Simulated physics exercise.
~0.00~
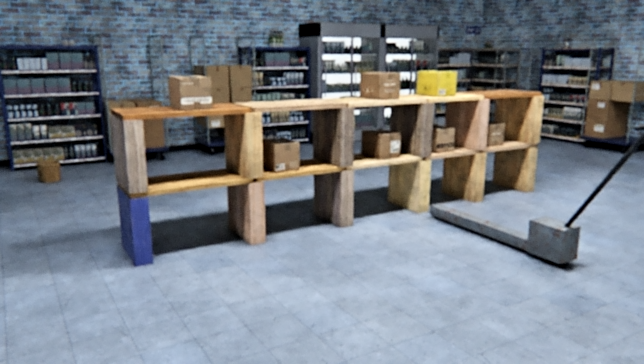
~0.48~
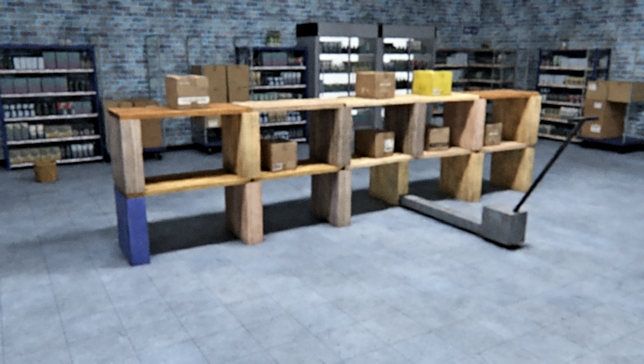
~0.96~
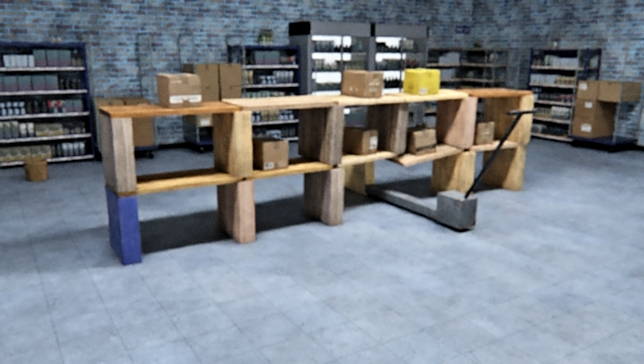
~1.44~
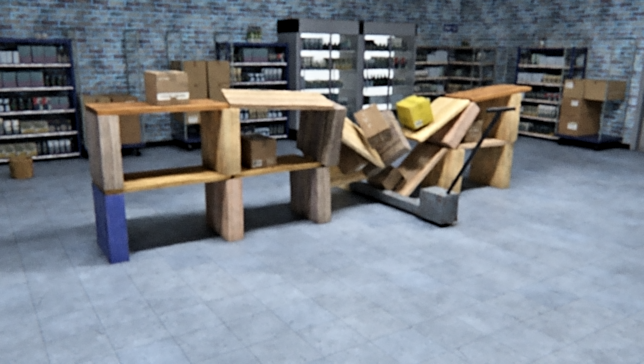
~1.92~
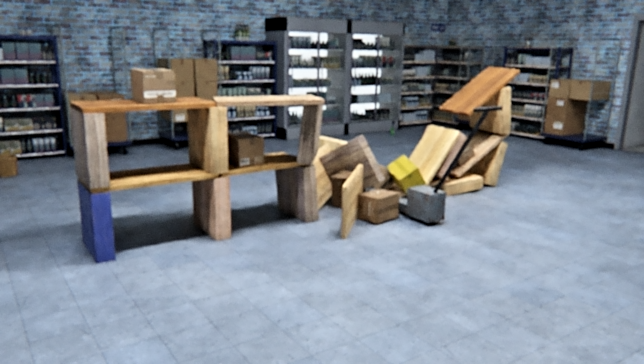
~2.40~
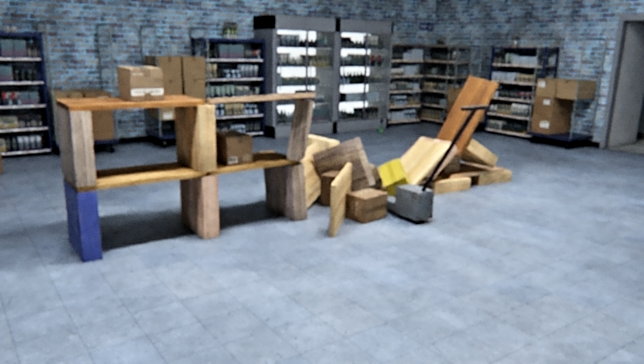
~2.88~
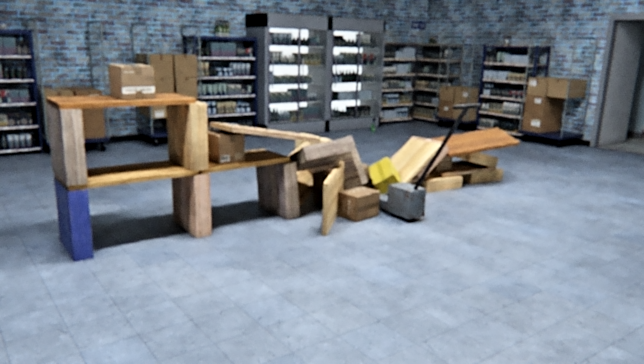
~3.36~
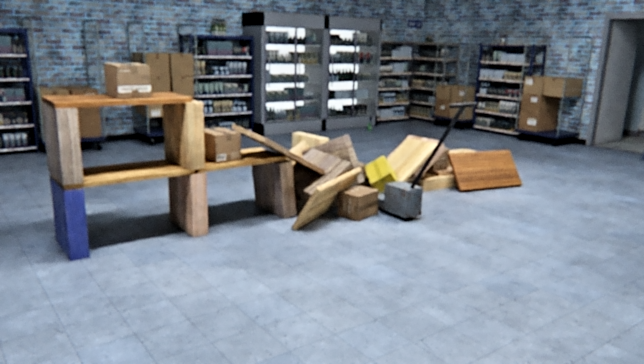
A long two-tier row of upright timber slabs and loose boards, carrying brown cartons and one yellow carton, stands on a grey tiled floor before brick walls and stocked shelves, seen from slightly above as the view pans right. A low grey jack with a dark handle slides left into the base right of centre. The boards there buckle, and slabs and cartons, the yellow one included, tumble into a heap around it. An orange-brown board at right tips down to the floor, then the middle top board drops leftward of the heap. The left end with its blue upright stays standing.
